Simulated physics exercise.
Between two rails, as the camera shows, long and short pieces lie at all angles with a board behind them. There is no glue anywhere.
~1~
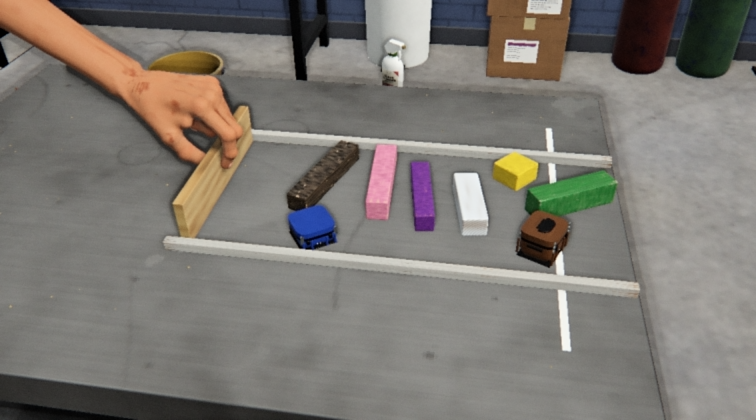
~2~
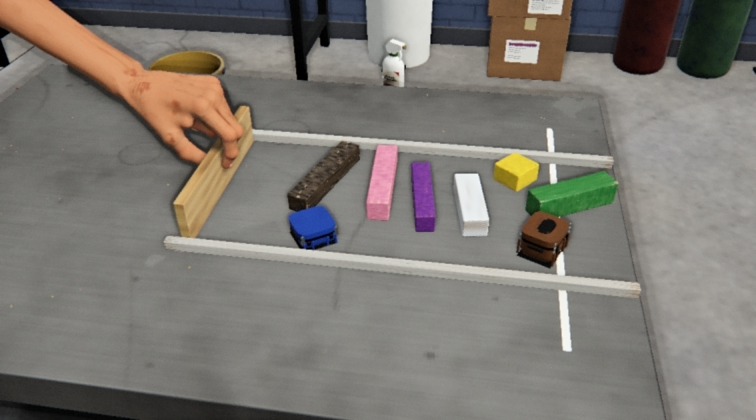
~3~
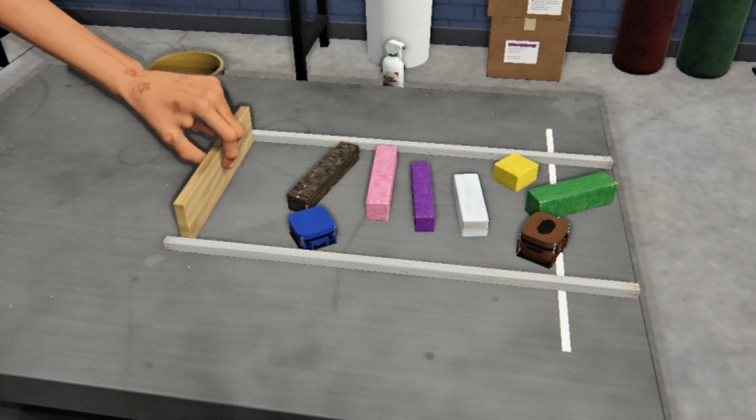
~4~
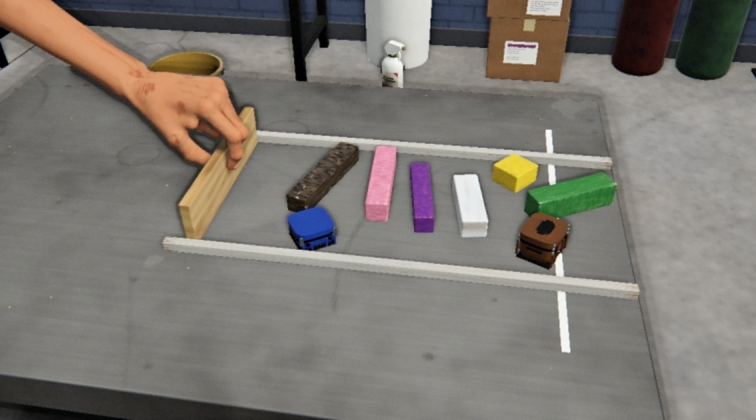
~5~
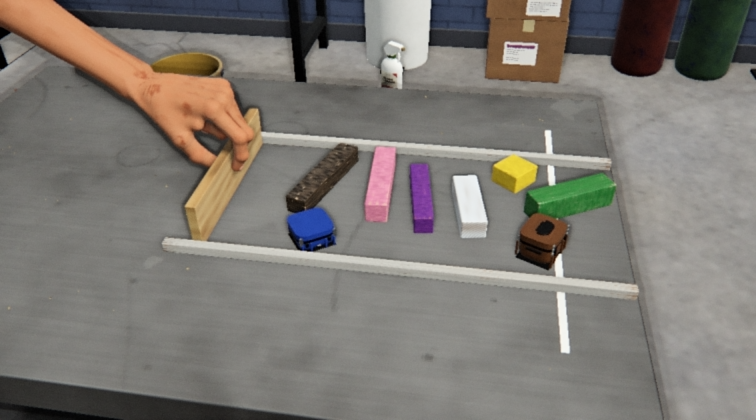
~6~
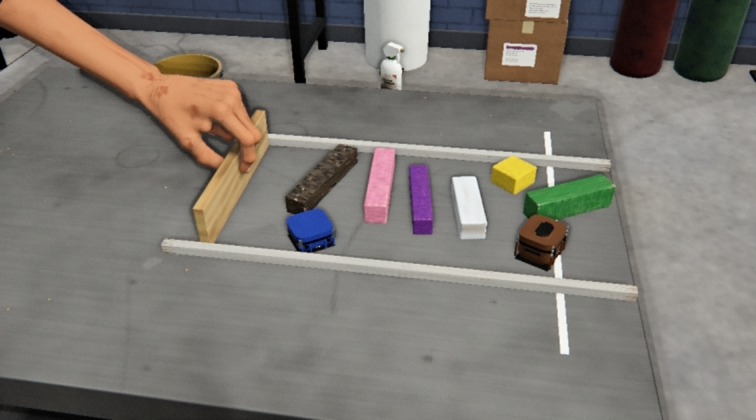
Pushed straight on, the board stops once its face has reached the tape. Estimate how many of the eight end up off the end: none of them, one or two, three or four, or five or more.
One or two.
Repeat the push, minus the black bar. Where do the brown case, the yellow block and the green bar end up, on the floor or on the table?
As for the brown case, it is retained; the yellow block is retained; the green bar is not retained.
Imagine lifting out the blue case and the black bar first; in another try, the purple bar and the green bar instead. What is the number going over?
The first try gives 1, the second gives 0.
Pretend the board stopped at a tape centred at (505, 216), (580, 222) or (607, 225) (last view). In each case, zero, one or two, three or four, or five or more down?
Tape by tape, the falls would be no fall at all, then more than four, then more than four.
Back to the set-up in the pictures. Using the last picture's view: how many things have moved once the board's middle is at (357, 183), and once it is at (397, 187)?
The first count is 3, and then it's 5.
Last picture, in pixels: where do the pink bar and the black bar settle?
Taking them in turn, first comes (589, 202), then (565, 198).
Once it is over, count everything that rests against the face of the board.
Contact count: 2.
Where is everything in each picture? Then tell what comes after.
In the first frame, green bar (571, 196); brown case (543, 238); yellow block (515, 171); board (218, 168); tape (556, 217).
In the second frame, brown case (544, 239); purple bar (423, 196).
In the third frame, yellow block (515, 172); black bar (325, 176).
In the fourth frame, green bar (570, 197); pink bar (382, 182).
In the fifth frame, brown case (542, 241); blue case (311, 231).
In the sixth frame, green bar (569, 199); brown case (541, 242); yellow block (513, 175); board (236, 173); tape (554, 220).
Soon after, none off yet; green bar at rest near (569, 199); brown case at rest near (541, 242); yellow block at rest near (513, 175).
After that, none off yet; green bar displaced a little near (623, 202); brown case displaced about its own width near (574, 255); yellow block displaced about its own width near (564, 171).
In the end, the number that fall off is one or two; gone, white stick and green bar.
